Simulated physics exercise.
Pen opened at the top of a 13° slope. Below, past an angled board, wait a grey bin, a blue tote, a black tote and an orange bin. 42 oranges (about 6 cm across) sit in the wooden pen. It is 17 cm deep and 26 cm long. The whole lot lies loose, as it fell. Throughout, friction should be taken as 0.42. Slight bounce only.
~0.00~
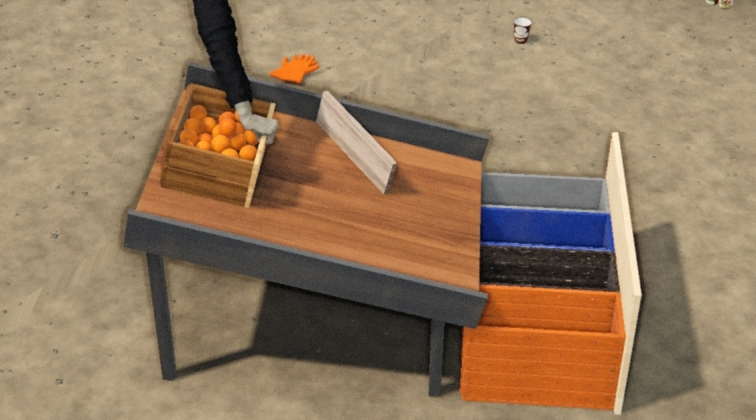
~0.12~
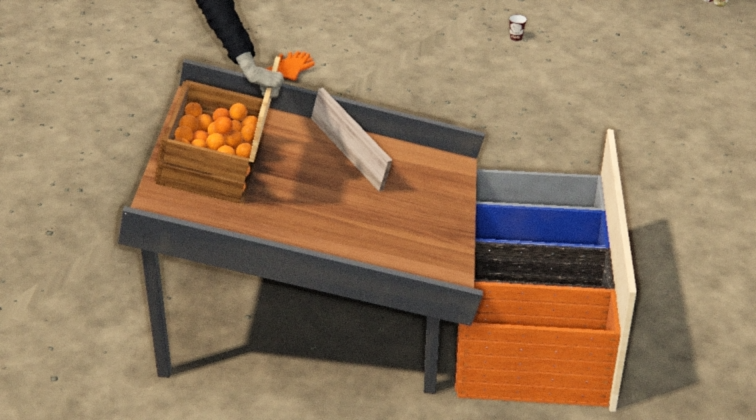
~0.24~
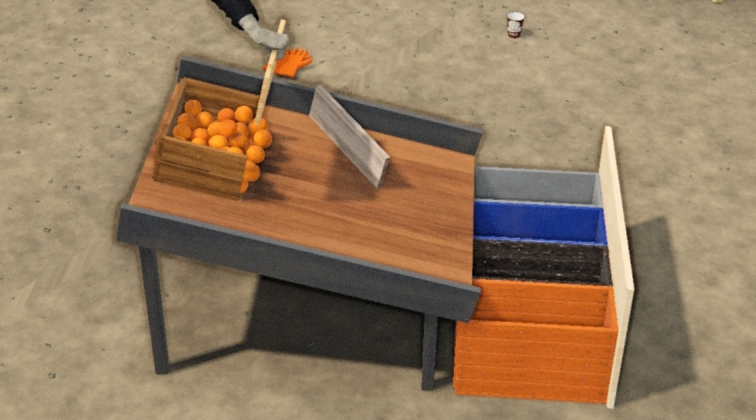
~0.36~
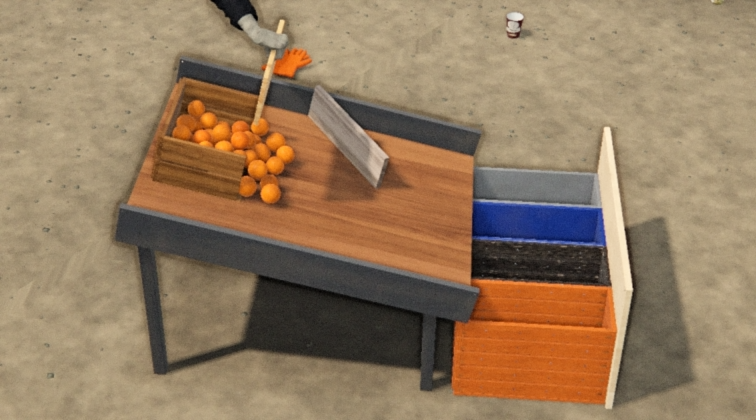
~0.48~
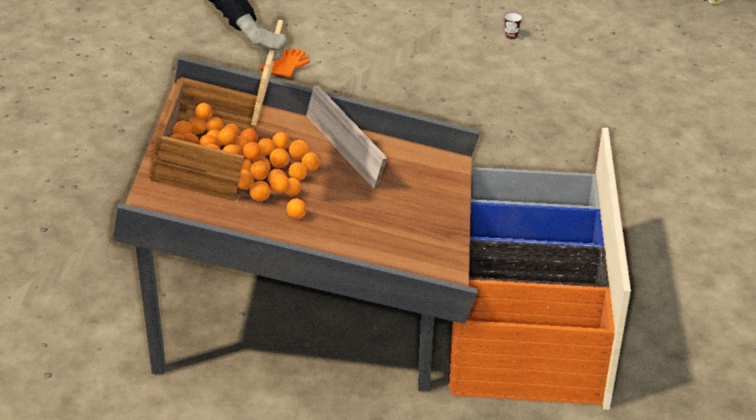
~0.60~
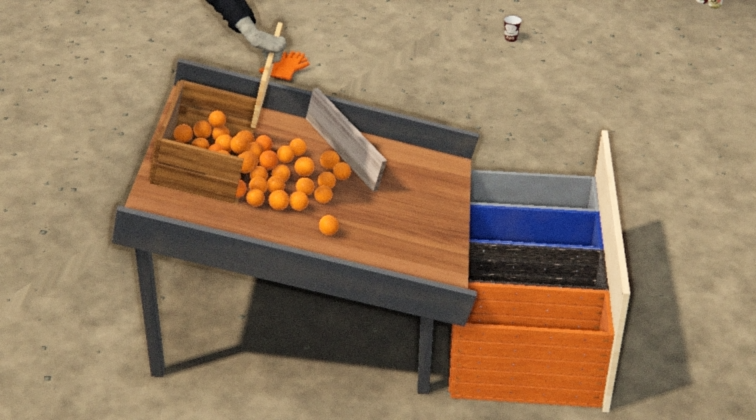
Gloved hand lifting the side panel of a wooden pen on a sloping table, oranges rolling out and spreading down to the right.
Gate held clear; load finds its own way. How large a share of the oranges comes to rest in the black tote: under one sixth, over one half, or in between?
Most likely more than fifty percent goes there.
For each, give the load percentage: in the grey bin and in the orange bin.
Result: Near 0 % and near 35 %.
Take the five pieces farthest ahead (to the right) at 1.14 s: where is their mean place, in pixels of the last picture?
At about (489, 263).
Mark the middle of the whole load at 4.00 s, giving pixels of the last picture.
Estimated centre in the last picture: (542, 336).
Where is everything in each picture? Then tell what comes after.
In the first frame (we follow the rim corner now nearest the camera), wooden pen at (172, 143); black tote at (616, 291); nothing out yet.
In the second frame, wooden pen at (167, 140).
In the third frame, wooden pen at (165, 137); 3 out, the lowest orange at (251, 173).
In the fourth frame, wooden pen at (164, 137); 9 out, the lowest orange at (286, 155).
In the fifth frame, wooden pen at (162, 137); 16 out, the lowest orange at (311, 162).
In the sixth frame, wooden pen at (162, 139); black tote at (605, 289); 20 out, the lowest orange at (342, 171).
After 1.14 s, 2 still in the wooden pen, 1 in the black tote, 1 in the orange bin, 37 on the slope and 1 in the air.
After 1.82 s, 12 in the black tote, 8 in the orange bin, 17 on the slope and 5 in the air.
After 2.78 s, 23 in the black tote, 14 in the orange bin and 5 on the slope.
Outcome (at 4.00 s), 28 in the black tote and 14 in the orange bin. Asked share, 28 of 42, 67 per cent.
